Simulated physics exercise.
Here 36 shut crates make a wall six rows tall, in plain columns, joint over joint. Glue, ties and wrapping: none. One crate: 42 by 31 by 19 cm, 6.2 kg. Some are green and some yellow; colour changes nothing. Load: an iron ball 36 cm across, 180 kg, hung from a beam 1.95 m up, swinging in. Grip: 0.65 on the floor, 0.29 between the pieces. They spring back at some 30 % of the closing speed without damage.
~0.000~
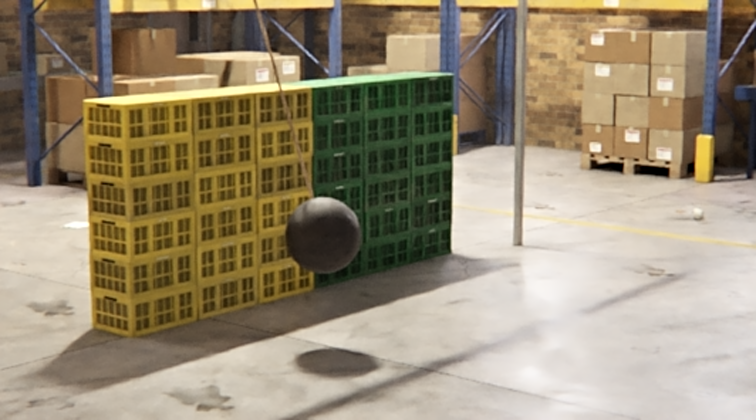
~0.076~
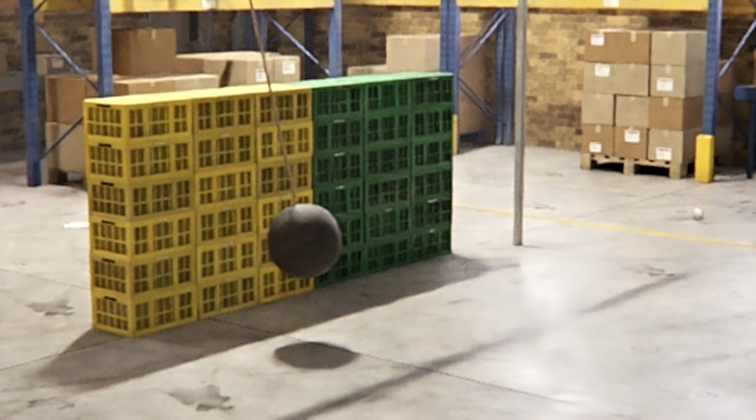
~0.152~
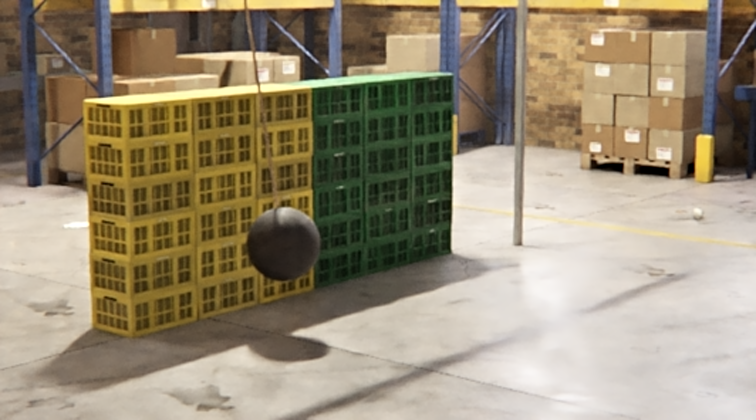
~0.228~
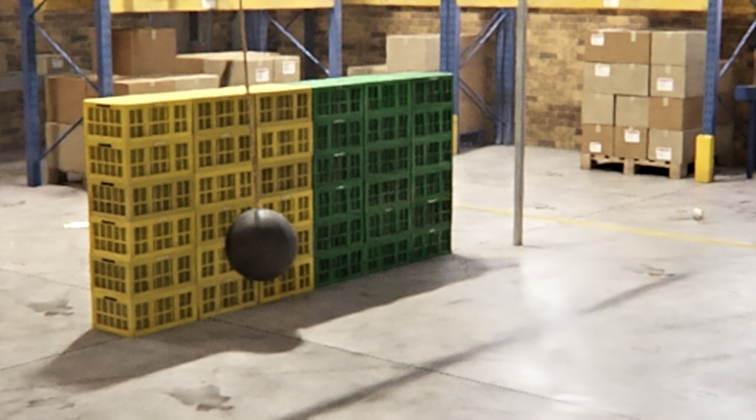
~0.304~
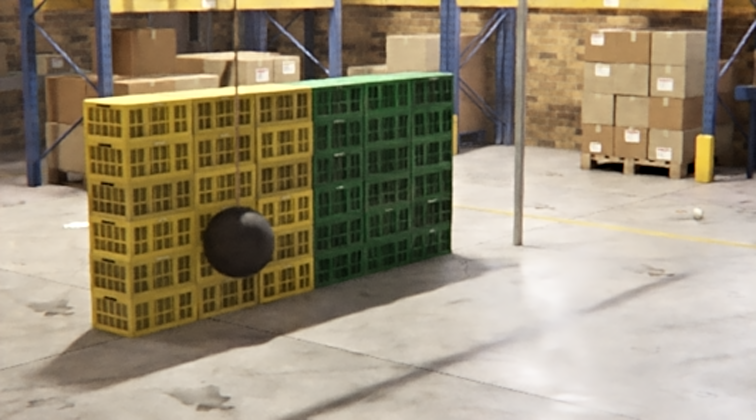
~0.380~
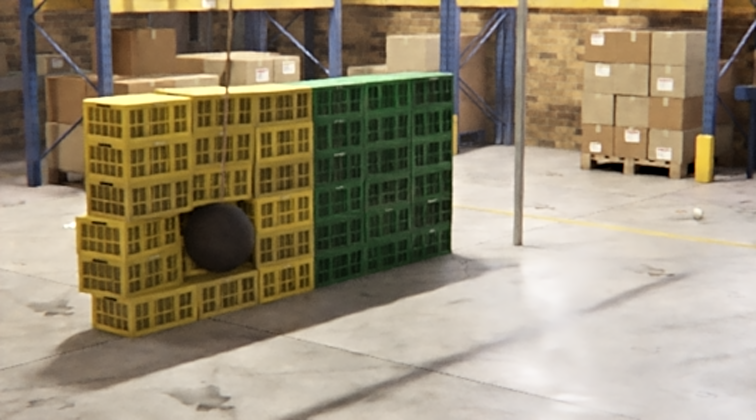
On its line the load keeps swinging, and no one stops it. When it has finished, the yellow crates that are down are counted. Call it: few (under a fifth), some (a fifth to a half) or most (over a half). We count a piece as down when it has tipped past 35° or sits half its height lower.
Some.
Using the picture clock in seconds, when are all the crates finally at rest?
At roughly 3.5 s.
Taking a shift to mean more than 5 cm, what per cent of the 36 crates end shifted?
25 percent.
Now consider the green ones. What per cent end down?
For green, it's 0%.
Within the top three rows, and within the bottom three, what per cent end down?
Top share 20 per cent; bottom share 10 per cent.
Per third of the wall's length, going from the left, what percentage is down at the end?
40 / 0 / 0 %, left to right.
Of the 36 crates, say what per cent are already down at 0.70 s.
By that time it is 10 percent.
By 0.48 s, line 12° past plumb; none of the 18 yellow crates down (0 of 36 in all colours); top yellow crate unmoved.
By 0.70 s, line 22° past plumb; 3 of the 18 yellow crates down (3 of 36 in all colours); top yellow crate moved 19 mm.
By 1.32 s, line 14° past plumb; 5 of the 18 yellow crates down (5 of 36 in all colours); top yellow crate moved 27 mm.
By 2.02 s, line 23° before plumb; 5 of the 18 yellow crates down (5 of 36 in all colours); top yellow crate moved 26 mm.
When it is over (3.7 s), line 20° past plumb; 5 of the 18 yellow crates down (5 of 36 in all colours); top yellow crate moved 26 mm; top green crate unmoved. That is 28 per cent. In pixels of the last frame, middles, top yellow crate near (266, 105), top green crate near (321, 100).
